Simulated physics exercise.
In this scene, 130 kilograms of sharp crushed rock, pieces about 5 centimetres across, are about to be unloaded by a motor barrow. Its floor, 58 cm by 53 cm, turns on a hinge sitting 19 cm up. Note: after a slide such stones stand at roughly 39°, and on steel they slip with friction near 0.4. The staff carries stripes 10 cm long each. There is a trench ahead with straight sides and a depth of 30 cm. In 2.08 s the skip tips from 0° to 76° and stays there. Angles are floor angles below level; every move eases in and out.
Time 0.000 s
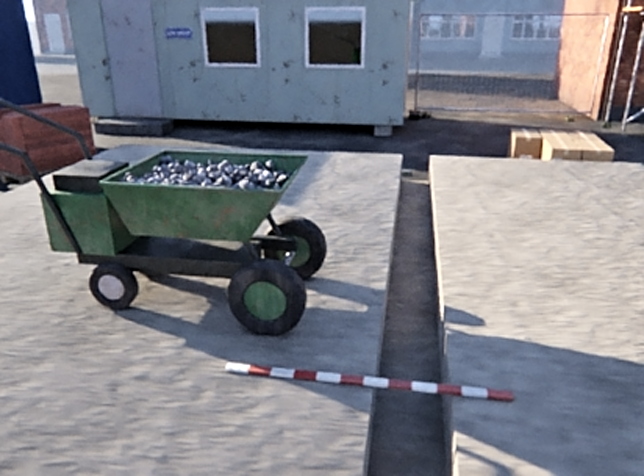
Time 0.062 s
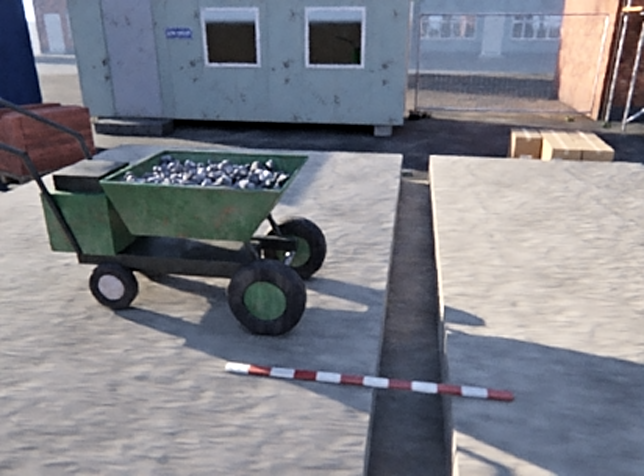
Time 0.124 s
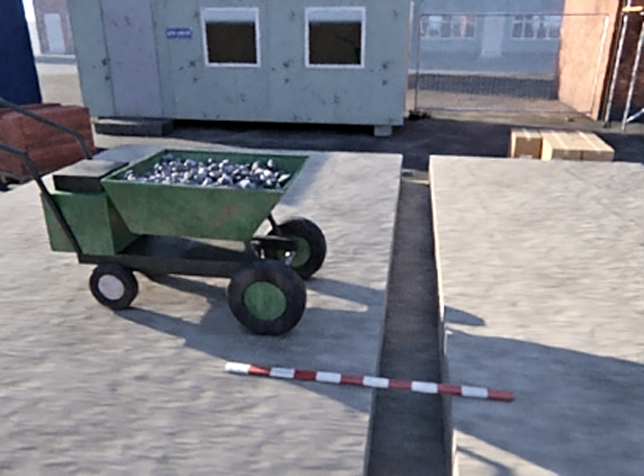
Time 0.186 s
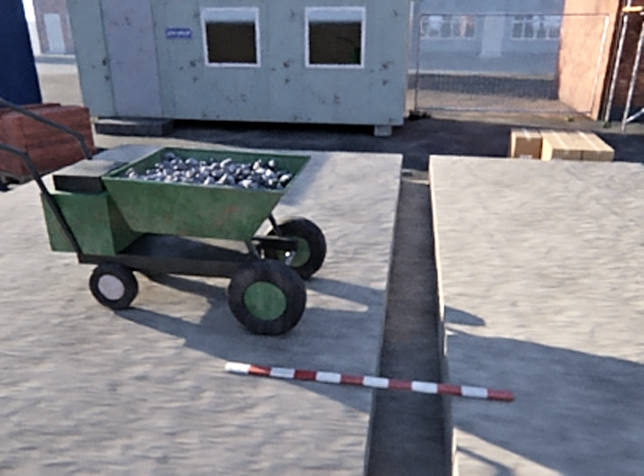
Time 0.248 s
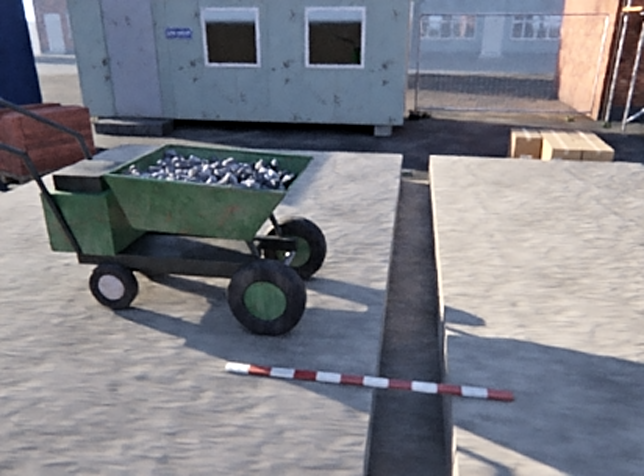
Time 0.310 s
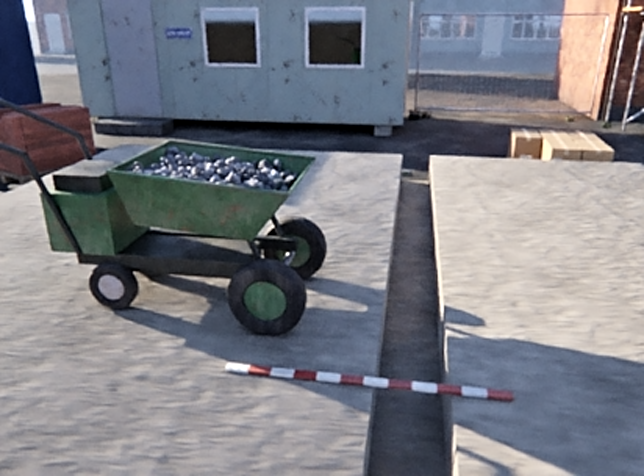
A green barrow's skip full of grey stones tilts very slightly toward the right.
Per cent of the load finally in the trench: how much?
Approx. 96 %.
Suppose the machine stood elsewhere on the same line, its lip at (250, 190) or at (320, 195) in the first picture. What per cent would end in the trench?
Near 90 then near 60 percent.
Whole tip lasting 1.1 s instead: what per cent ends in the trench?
It'd be some 85 per cent.
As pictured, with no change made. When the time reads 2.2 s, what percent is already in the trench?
45 per cent or so by then.
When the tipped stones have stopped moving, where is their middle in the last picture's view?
Middle at around (413, 341), I'd say.
After 1.6 s the floor is at 64°; 99 % in the skip, 1 % in the trench; the foremost stones are at (392, 258).
After 2.2 s the floor is at 76°; 54 % in the skip, 43 % in the trench, 2 % past the trench; the foremost stones are at (481, 306).
After 2.5 s the floor is at 76°; 30 % in the skip, 66 % in the trench, 4 % past the trench; the foremost stones are at (515, 315).
After 4.5 s the floor is at 76°; 0 % in the skip, 96 % in the trench, 4 % past the trench; the foremost stones are at (520, 316).
